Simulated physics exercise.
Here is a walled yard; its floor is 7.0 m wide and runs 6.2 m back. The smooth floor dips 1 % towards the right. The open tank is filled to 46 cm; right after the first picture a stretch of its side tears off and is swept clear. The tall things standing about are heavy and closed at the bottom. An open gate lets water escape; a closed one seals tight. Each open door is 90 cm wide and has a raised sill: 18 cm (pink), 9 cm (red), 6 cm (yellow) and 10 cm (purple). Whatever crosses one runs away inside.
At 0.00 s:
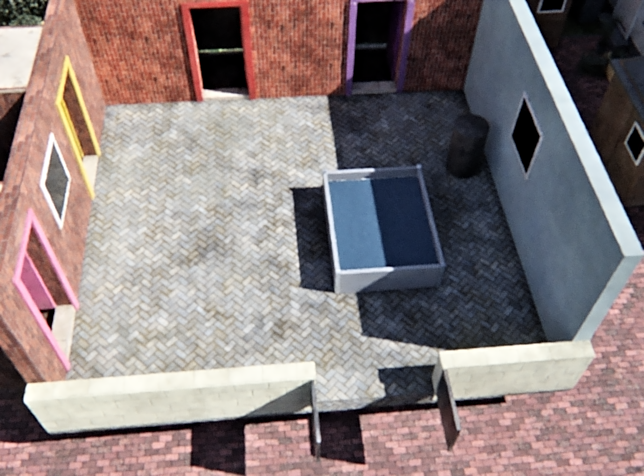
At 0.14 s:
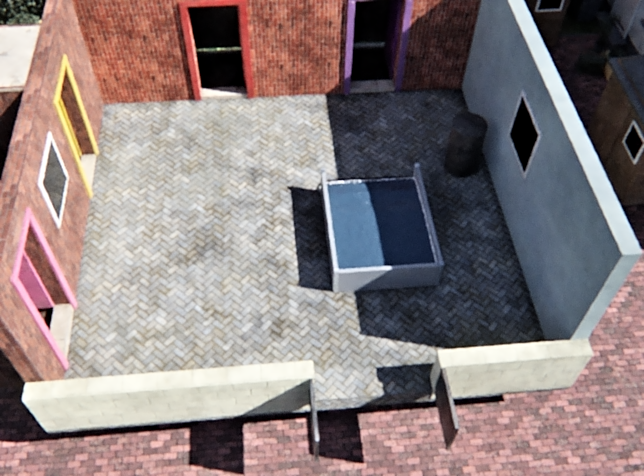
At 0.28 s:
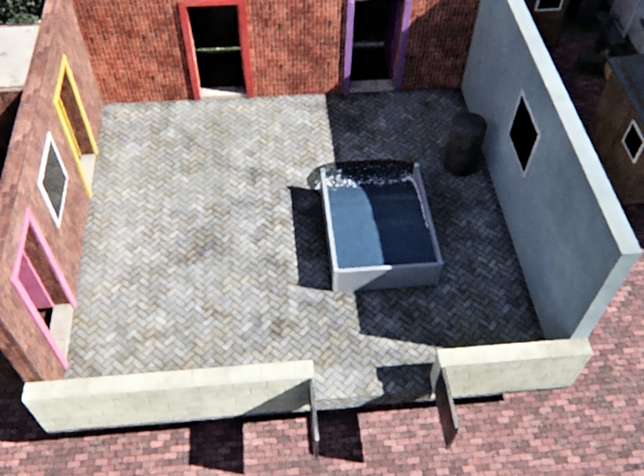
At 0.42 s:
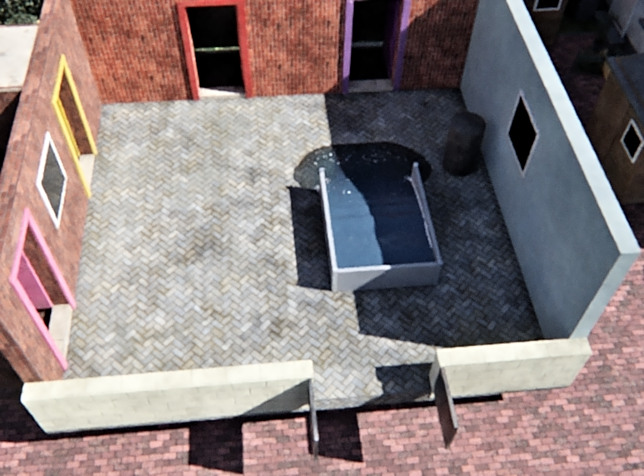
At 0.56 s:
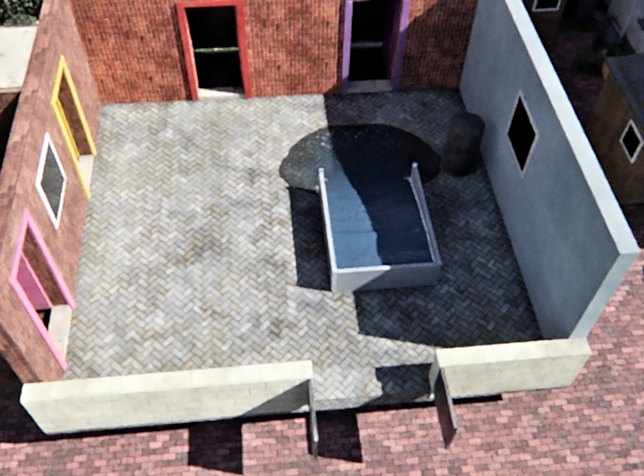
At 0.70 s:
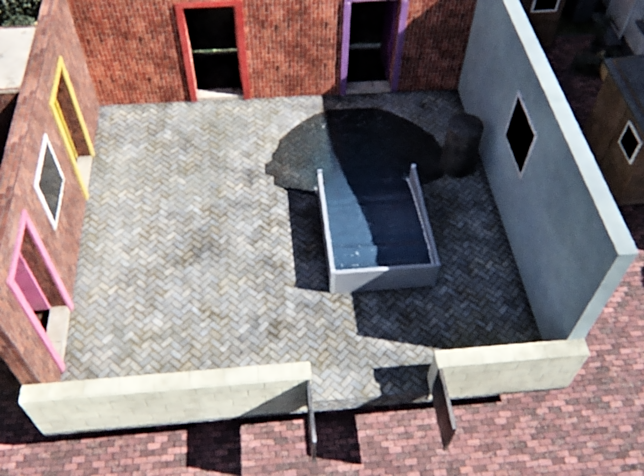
A walled yard with a grey herringbone floor is seen from high above, with brick walls at the back and left and a pale blue wall at right. A pale open tank of blue water stands right of centre, near a dark barrel and coloured door surrounds. The tank's far side gives way and water pours out, spreading backward and sideways in a dark, rounded sheet, while the view barely shifts.
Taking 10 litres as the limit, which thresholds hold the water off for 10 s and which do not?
Door by door: At the pink door it keeps below the limit; at the red door it does not reach the limit; at the yellow door it keeps below the limit; at the purple door it exceeds the limit.
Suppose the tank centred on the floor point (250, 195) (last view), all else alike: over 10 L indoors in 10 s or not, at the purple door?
Against that limit: Purple below.
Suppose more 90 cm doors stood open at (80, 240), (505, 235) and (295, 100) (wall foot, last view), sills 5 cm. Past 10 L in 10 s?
In turn: Below, not over, past it.
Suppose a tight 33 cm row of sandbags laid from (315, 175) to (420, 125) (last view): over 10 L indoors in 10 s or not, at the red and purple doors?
Against that limit: Red under, purple below.
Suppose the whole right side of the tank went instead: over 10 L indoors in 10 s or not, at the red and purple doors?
Against that limit: Red under, purple below.
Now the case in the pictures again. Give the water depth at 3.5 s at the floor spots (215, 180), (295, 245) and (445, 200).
Roughly 0, 0 and 0 cm, in turn.
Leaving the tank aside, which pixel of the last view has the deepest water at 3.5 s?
Near (449, 92).
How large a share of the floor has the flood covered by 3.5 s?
About 30 per cent.
After 1.4 s water covers 20 % of the floor and is deepest (24 cm) near (333, 97); pink door not reached, red door not reached, yellow door not reached, purple door 10 cm at the sill, 13 L in.
After 2.2 s water covers 25 % of the floor and is deepest (30 cm) near (449, 92); pink door not reached, red door 7 cm at the sill, 0 L in, yellow door not reached, purple door 22 cm at the sill, 59 L in.
After 3.5 s water covers 30 % of the floor and is deepest (20 cm) near (449, 92); pink door not reached, red door 8 cm at the sill, 0 L in, yellow door not reached, purple door 15 cm at the sill, 115 L in.
After 6.0 s water covers 55 % of the floor and is deepest (13 cm) near (458, 149); pink door not reached, red door 4 cm at the sill, 0 L in, yellow door 5 cm at the sill, 0 L in, purple door 9 cm at the sill, 129 L in.
After 10.0 s water covers 85 % of the floor and is deepest (6 cm) near (532, 313); pink door 1 cm at the sill, 0 L in, red door 4 cm at the sill, 0 L in, yellow door 2 cm at the sill, 0 L in, purple door 4 cm at the sill, 130 L in.
